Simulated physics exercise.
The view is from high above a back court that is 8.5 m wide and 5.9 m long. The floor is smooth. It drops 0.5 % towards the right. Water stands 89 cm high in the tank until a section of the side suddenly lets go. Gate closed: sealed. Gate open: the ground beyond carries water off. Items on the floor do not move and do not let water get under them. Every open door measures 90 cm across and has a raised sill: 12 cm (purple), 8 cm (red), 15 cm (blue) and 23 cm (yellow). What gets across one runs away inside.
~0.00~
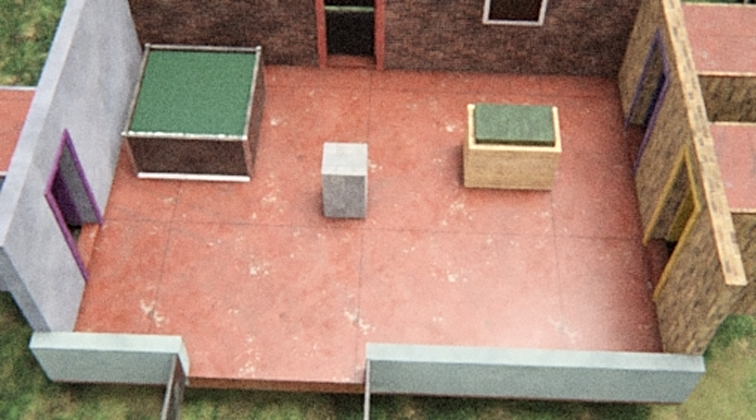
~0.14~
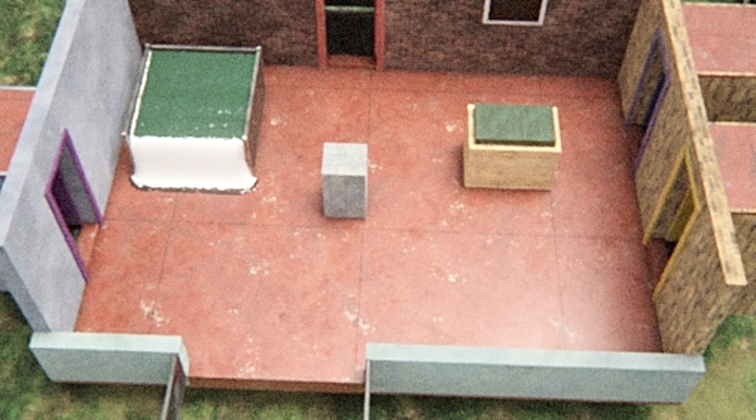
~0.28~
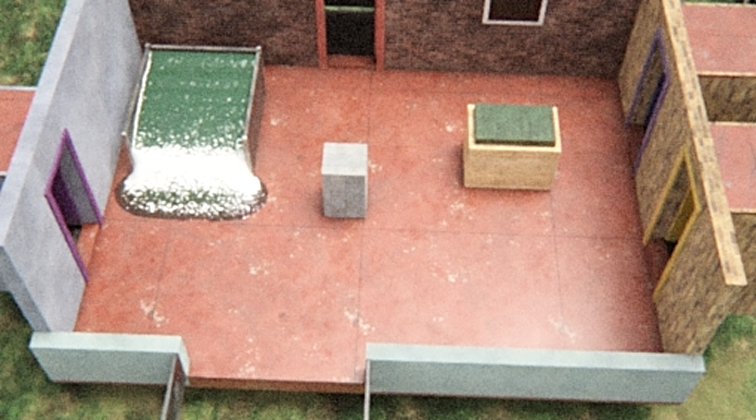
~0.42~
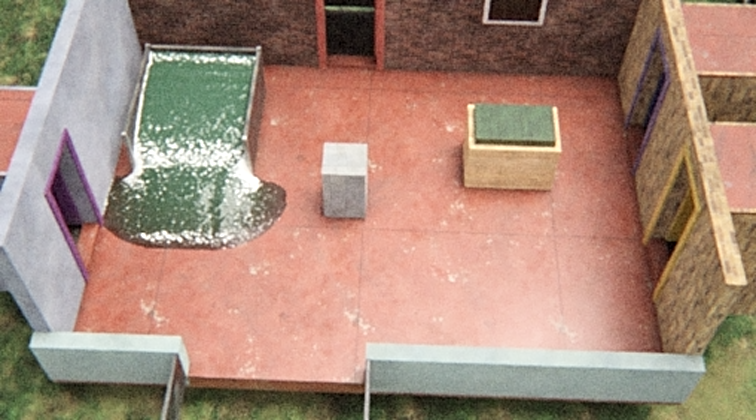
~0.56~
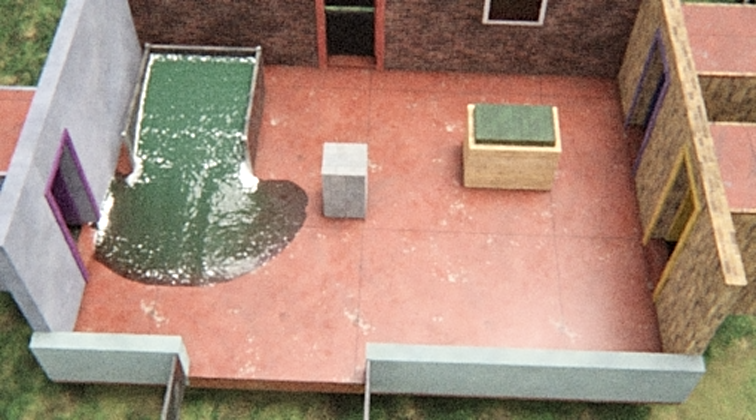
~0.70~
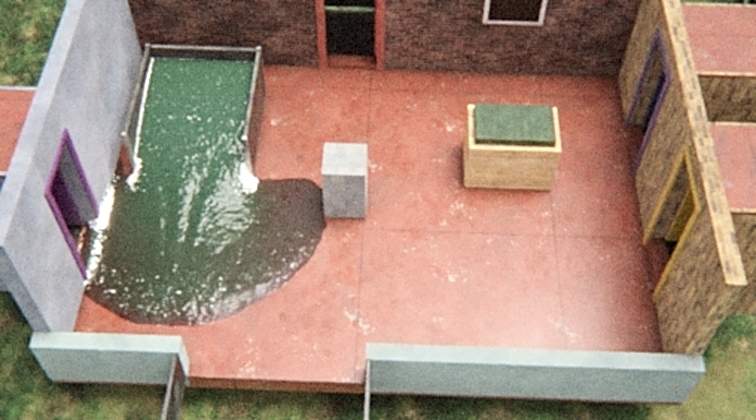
A walled court with a smooth red floor, grey, brick and tan walls and a low pale front wall is seen from high above by a still camera. A dark tank of green water stands at upper left, a grey block near the middle and a tan box with a green top to the right. The tank's front opens and water pours out, foaming white, then spreads forward and sideways in a dark, rounded sheet, reaching the left doorway and the grey block.
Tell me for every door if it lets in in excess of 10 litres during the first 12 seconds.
The purple door lets the inflow top the limit; the red door holds the inflow within the limit; the blue door holds the inflow within the limit; the yellow door holds the inflow within the limit.
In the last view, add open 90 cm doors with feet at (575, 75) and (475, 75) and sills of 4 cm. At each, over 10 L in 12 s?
Result in order - more than that, then not enough.
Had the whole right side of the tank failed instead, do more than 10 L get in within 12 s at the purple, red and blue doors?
Log - purple: Threshold not reached, red: Threshold topped, blue: Threshold topped.
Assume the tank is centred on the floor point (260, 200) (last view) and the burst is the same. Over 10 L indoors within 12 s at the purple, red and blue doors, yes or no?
Well, purple ends up inside the mark, red ends up inside the mark and blue ends up inside the mark.
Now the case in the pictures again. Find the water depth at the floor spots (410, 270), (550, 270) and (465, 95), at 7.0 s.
4, 4 and 0 cm.
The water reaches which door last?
Result: Red door.
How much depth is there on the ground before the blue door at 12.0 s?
I'd say close to 5.5 cm.
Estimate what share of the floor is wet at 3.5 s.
Close to 40 in a hundred.
After 1.4 s water covers 30 % of the floor and is deepest (60 cm) near (83, 345); purple door 20 cm at the sill, 7 L in, red door not reached, blue door not reached, yellow door not reached.
After 2.2 s water covers 35 % of the floor and is deepest (49 cm) near (68, 356); purple door 18 cm at the sill, 28 L in, red door not reached, blue door not reached, yellow door not reached.
After 3.5 s water covers 40 % of the floor and is deepest (24 cm) near (359, 379); purple door 20 cm at the sill, 55 L in, red door not reached, blue door not reached, yellow door not reached.
After 7.0 s water covers 70 % of the floor and is deepest (14 cm) near (667, 379); purple door 7 cm at the sill, 77 L in, red door not reached, blue door 6 cm at the sill, 0 L in, yellow door 12 cm at the sill, 0 L in.
After 12.0 s water covers 90 % of the floor and is deepest (10 cm) near (620, 97); purple door 2 cm at the sill, 77 L in, red door 4 cm at the sill, 0 L in, blue door 5 cm at the sill, 0 L in, yellow door 7 cm at the sill, 0 L in.
